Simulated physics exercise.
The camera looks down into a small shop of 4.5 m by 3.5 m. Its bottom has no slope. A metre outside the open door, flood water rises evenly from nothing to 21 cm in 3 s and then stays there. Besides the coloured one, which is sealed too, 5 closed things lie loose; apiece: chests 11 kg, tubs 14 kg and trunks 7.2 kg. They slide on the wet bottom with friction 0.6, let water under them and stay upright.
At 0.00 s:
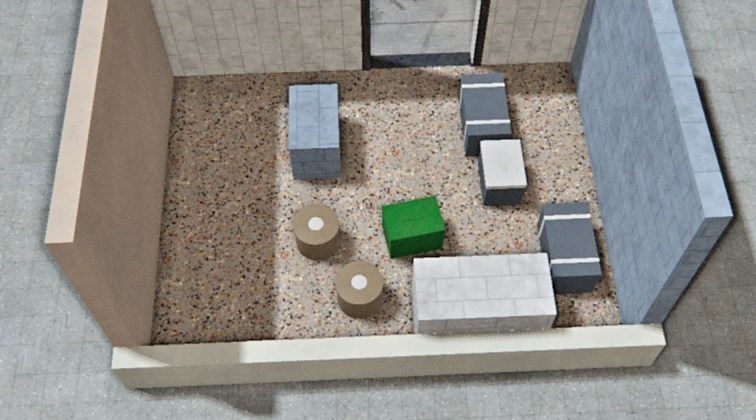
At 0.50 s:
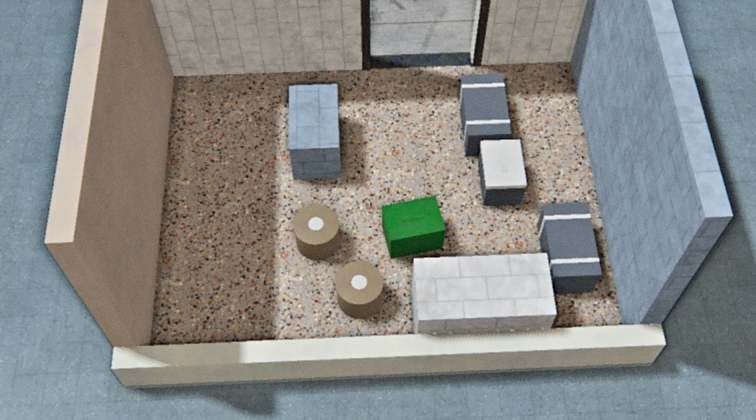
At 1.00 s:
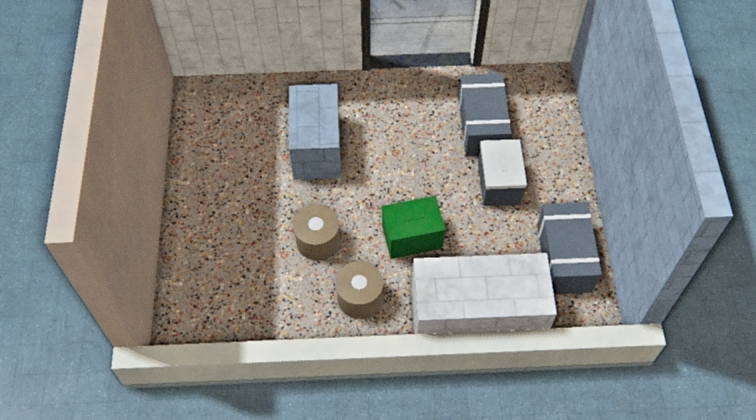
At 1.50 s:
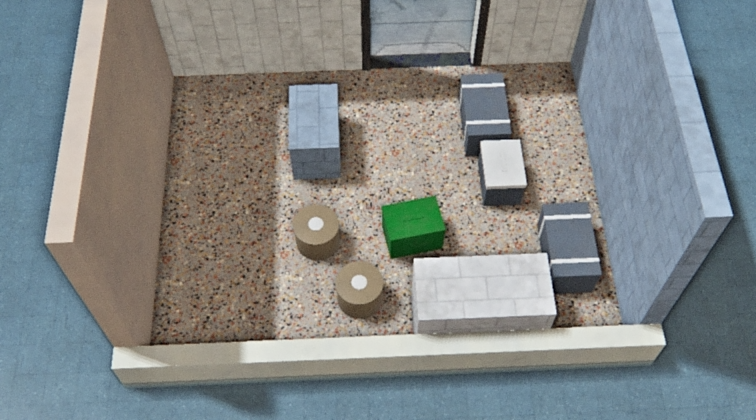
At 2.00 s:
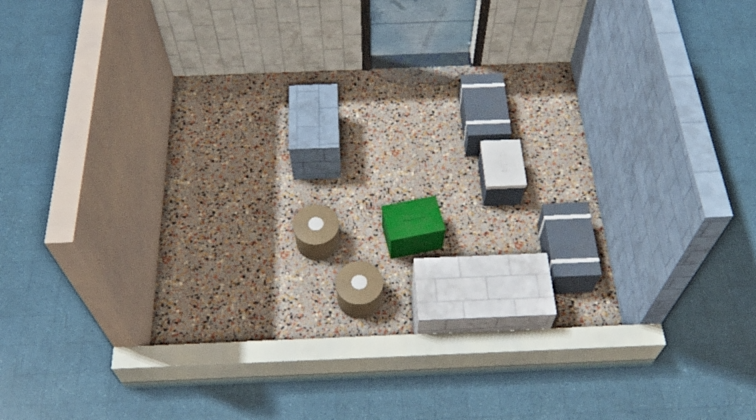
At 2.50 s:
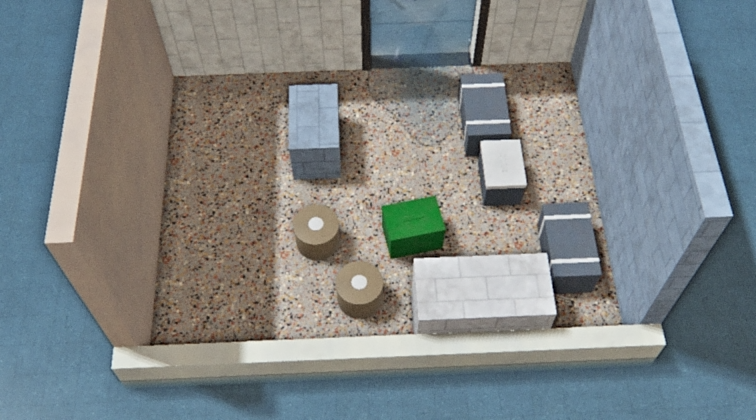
At the start, a green chest sits among tubs and boxes on the dry speckled floor of a small walled shop, with grey paving outside. Bluish water covers the ground outside, then shows in the doorway, and finally a thin patch spreads just inside, while the objects stay still.
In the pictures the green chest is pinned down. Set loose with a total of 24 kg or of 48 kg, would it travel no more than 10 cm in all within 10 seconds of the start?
Verdict: Only the larger load is enough.
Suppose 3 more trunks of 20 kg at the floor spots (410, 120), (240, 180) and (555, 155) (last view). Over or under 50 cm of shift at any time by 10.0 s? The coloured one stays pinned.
In that order: Past it, under, more.
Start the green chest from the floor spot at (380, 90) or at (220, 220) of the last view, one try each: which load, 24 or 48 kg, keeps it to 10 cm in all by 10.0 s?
In that order: It takes the larger; the smaller is enough.
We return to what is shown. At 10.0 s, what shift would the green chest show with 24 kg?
About 100 cm.
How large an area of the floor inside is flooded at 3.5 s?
Some 4.0 m2.
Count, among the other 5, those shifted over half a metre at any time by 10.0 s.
That makes 3.
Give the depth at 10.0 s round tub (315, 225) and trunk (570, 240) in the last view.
About 9 and 14 cm.
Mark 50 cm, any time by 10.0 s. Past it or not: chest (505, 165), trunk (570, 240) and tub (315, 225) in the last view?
In turn: Past it, under, less.
After 3.5 s the green chest would be 0 cm from its start with 24 kg and 0 cm from its start with 48 kg; 3 cm of water round it then.
After 4.5 s the green chest would be 1 cm from its start with 24 kg and 0 cm from its start with 48 kg; 7 cm of water round it then.
After 7.0 s the green chest would be 14 cm from its start with 24 kg and 0 cm from its start with 48 kg; 10 cm of water round it then.
After 10.0 s the green chest would be 98 cm from its start with 24 kg and 0 cm from its start with 48 kg; 12 cm of water round it then.
